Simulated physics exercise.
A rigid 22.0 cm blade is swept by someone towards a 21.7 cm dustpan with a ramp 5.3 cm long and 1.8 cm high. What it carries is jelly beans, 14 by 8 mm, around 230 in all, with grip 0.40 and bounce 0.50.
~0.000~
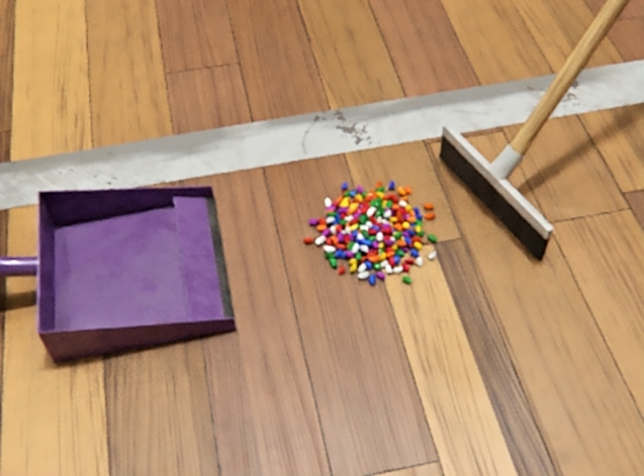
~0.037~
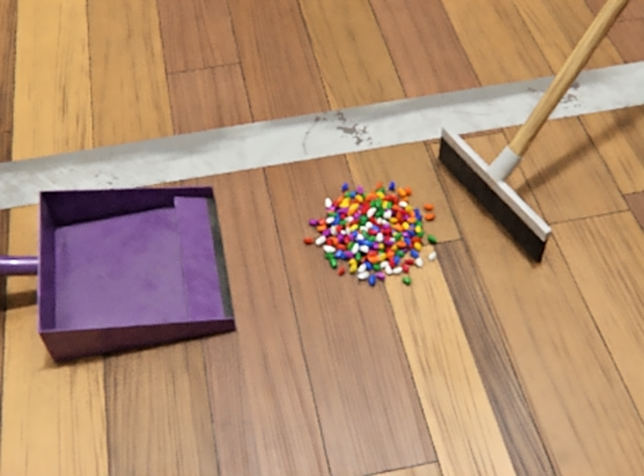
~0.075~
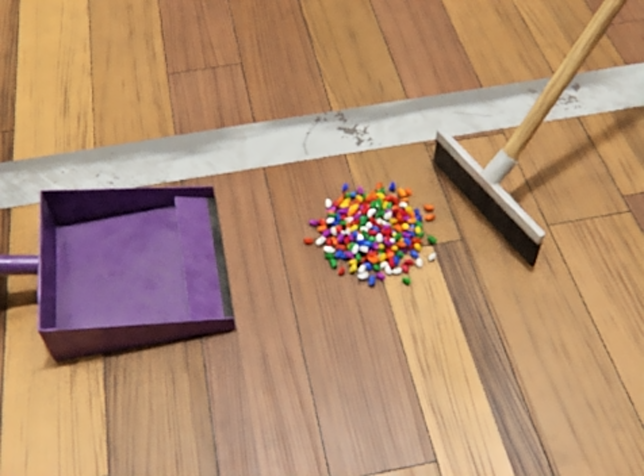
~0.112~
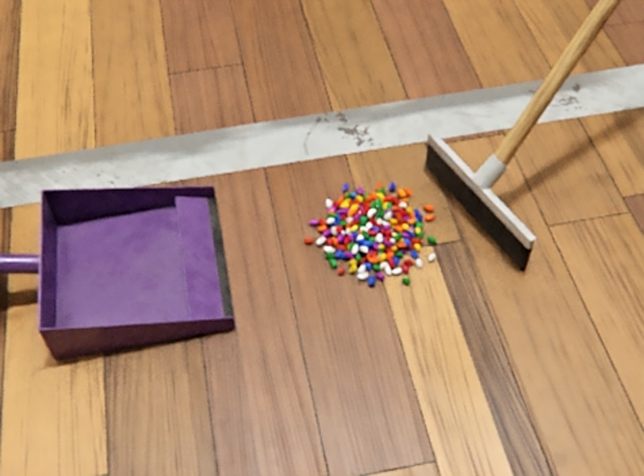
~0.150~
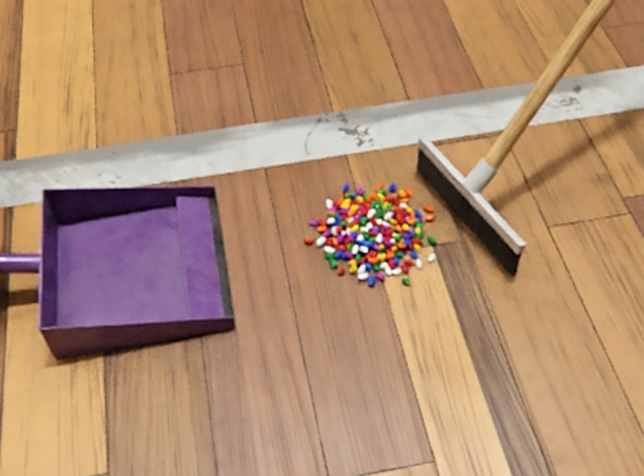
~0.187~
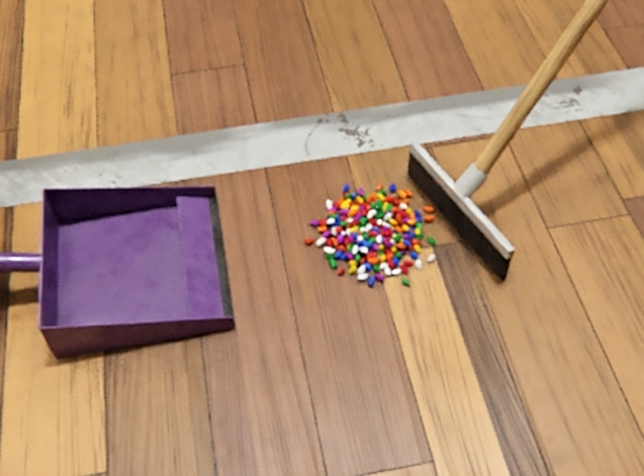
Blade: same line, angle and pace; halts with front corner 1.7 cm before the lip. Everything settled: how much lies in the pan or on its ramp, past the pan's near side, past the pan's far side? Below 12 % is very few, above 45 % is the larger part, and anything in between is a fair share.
Pan: A fair share, near side: A fair share, far side: Very few.
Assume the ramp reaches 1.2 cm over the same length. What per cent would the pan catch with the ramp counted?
Then around 25 percent, ramp counted.
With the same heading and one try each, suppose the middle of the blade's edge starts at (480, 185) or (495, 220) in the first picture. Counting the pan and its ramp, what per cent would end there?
The two tries give about 15 % and about 20 %.
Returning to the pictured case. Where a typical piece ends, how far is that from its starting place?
It works out to some 20 cm.
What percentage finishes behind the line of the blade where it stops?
Around 10 per cent.
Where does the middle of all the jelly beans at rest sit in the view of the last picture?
Centre at rest: Approx. (241, 291) px.
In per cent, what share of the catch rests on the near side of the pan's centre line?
About 80 %.
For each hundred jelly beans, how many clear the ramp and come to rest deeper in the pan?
Some 0 per cent.
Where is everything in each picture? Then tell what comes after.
Blade from (547, 233) to (446, 131), moved 0.0 cm, 0 of the pieces shifted so far; middle of the pieces at (375, 228); pan at (125, 277), in the first picture.
Blade from (545, 235) to (445, 133), moved 0.3 cm, 0 of the pieces shifted so far; middle of the pieces at (375, 229), in the second picture.
Blade from (539, 239) to (440, 136), moved 1.1 cm, 0 of the pieces shifted so far; middle of the pieces at (375, 229), in the third picture.
Blade from (530, 243) to (432, 140), moved 2.5 cm, 0 of the pieces shifted so far; middle of the pieces at (375, 229), in the fourth picture.
Blade from (519, 249) to (422, 144), moved 4.0 cm, 0 of the pieces shifted so far; middle of the pieces at (376, 230), in the fifth picture.
Blade from (509, 254) to (413, 148), moved 5.5 cm, 0 of the pieces shifted so far; middle of the pieces at (375, 230); pan at (127, 275). Its pace works out near 0.40 m/s, heading 15 degrees towards the viewer's side, in the sixth picture.
After 0.51 s, middle of the blade 19 cm from the lip; 0 % over the lip, far side 0 %, near side 0 %.
After 0.72 s, middle of the blade 11 cm from the lip; 0 % over the lip, far side 5 %, near side 10 %.
After 1.05 s, middle of the blade 5 cm from the lip; 20 % over the lip, far side 5 %, near side 20 %.
In the end, at 1.7 s, pan 20 %, near side 20 %, far side 5 %, in front of the lip or behind the blade 55 %.
